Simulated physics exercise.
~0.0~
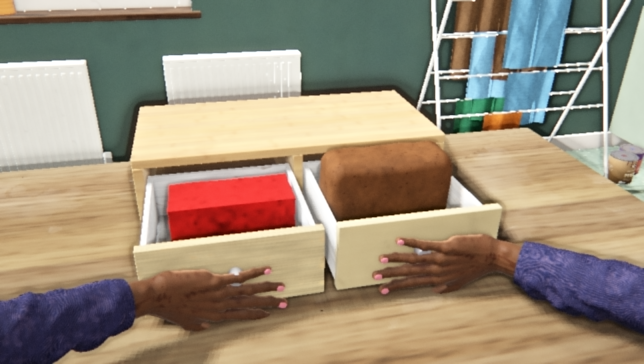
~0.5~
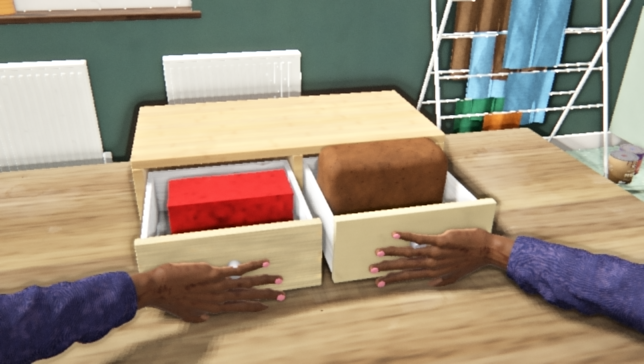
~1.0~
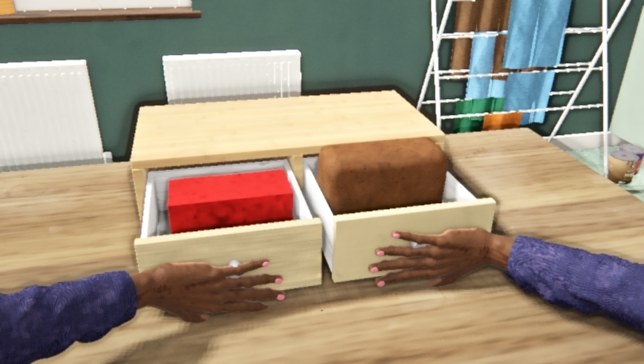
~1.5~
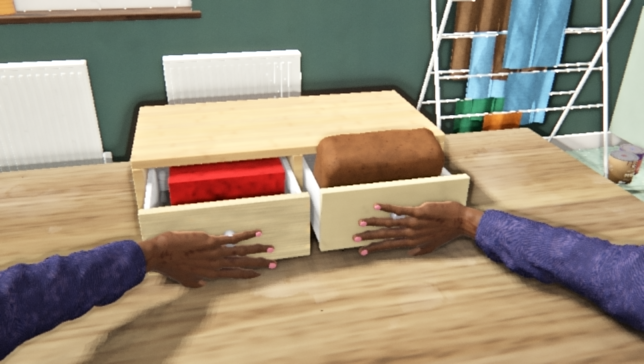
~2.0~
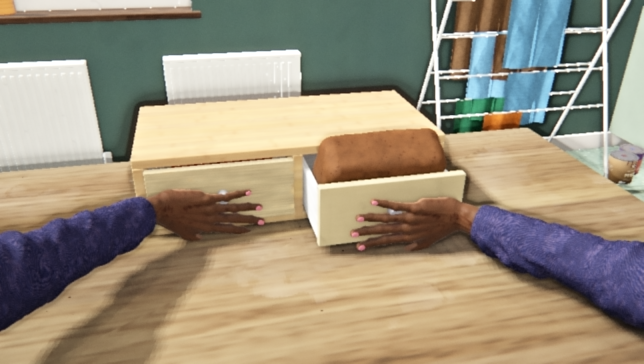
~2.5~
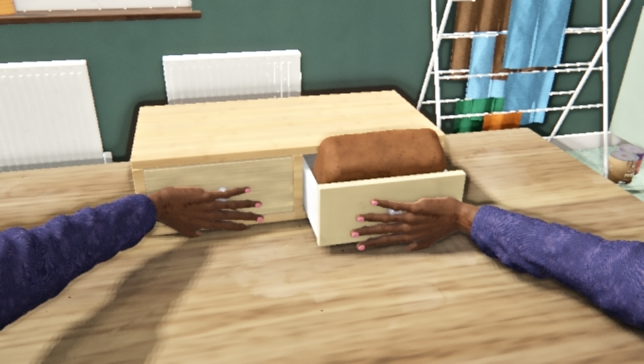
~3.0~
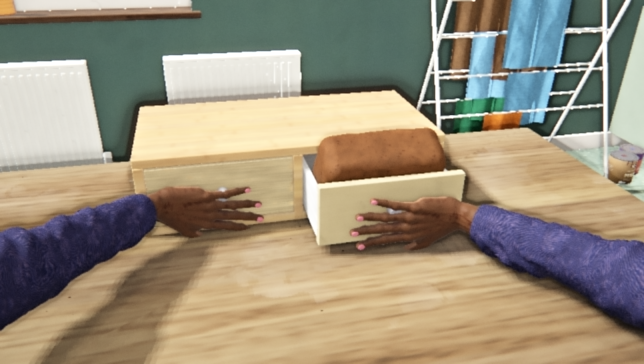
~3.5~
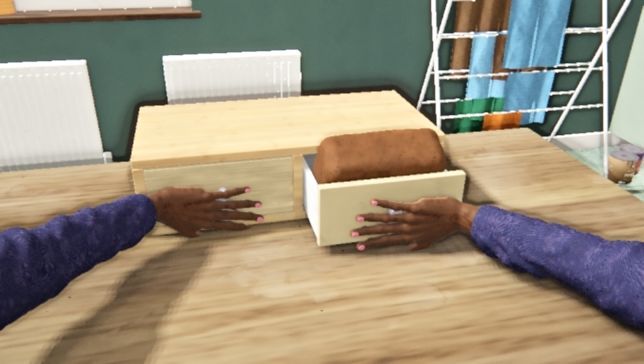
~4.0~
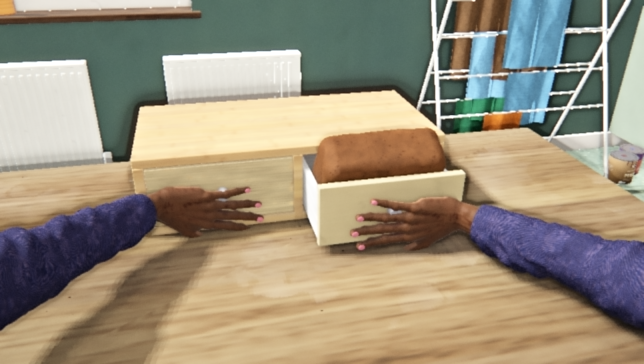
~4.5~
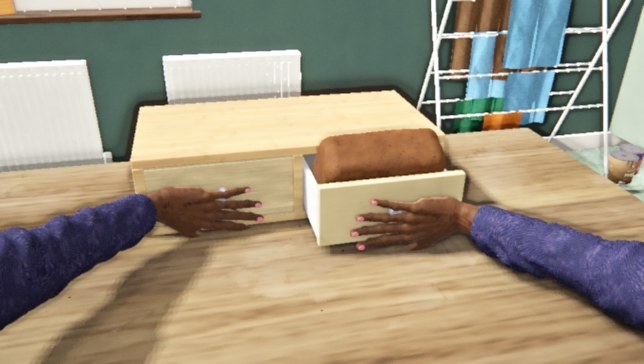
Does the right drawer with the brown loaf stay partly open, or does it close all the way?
The right drawer stays partly open with the brown loaf showing above its front, while the left drawer closes flush.
